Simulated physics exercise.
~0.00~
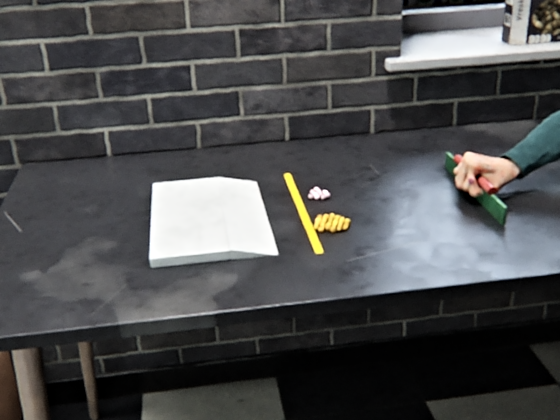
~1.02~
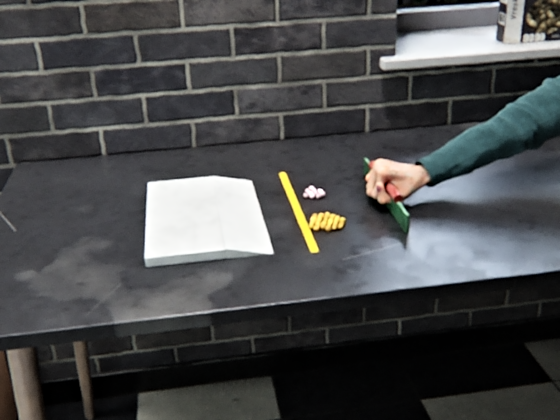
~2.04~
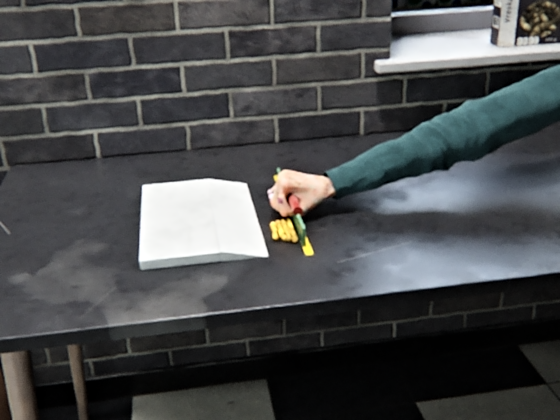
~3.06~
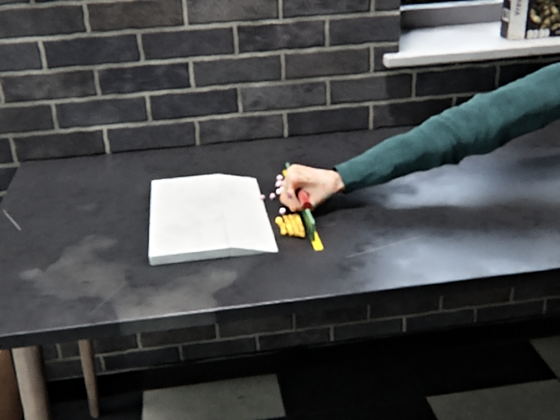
A hand in a green sleeve slid a green scraper leftward across a dark tabletop, pushing small yellow and pale pink pieces toward a white slab with a sloping edge, then stopped at the yellow tape, with both little groups left short of the slab.
